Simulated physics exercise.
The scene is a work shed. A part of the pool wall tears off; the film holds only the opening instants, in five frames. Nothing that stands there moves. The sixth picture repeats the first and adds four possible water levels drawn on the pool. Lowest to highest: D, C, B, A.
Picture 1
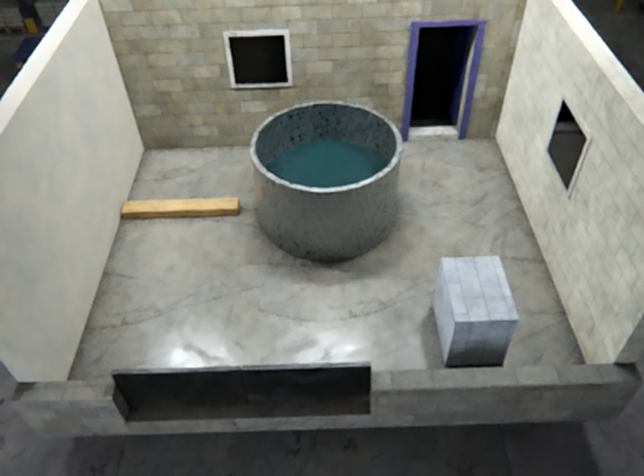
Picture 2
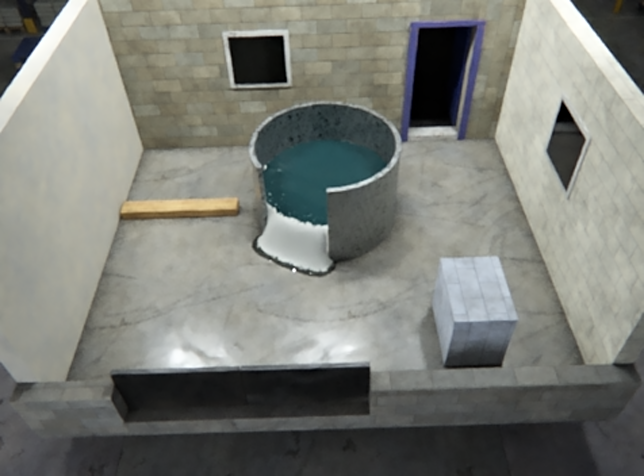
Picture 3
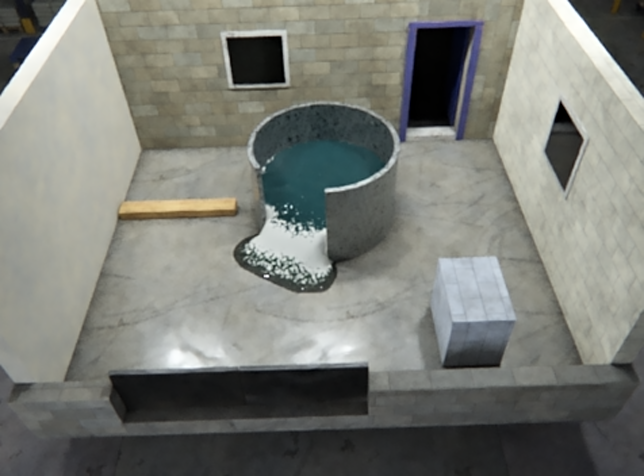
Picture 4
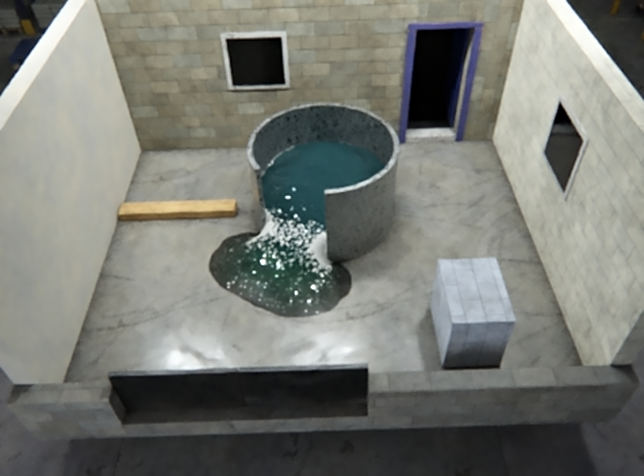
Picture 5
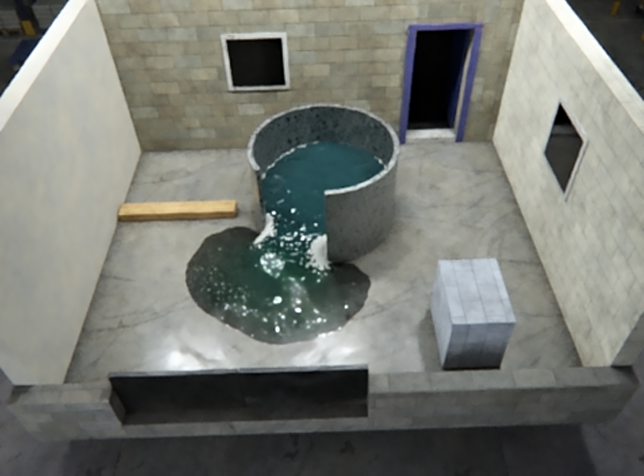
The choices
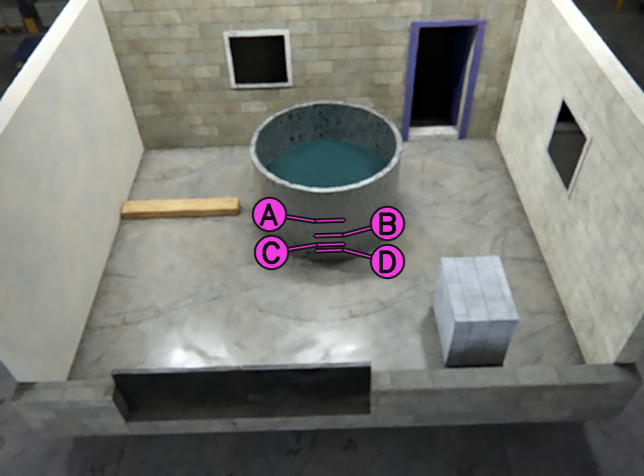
Dark teal water pouring through an opening in a round grey tank and spreading in a widening puddle across the shed floor.
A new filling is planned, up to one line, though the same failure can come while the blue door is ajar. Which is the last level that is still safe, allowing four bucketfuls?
Go for A.
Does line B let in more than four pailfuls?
No, not at all.
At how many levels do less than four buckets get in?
All four.
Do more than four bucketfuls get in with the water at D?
No, that is safe.
On the marked copy, A at (329, 220); B at (329, 235); C at (329, 244); D at (329, 250); from the bottom up D, C, B, A.
For line A, a splash gets over, under a bucket.
For line B, nothing gets over.
For line C, nothing gets over.
For line D, nothing gets over.
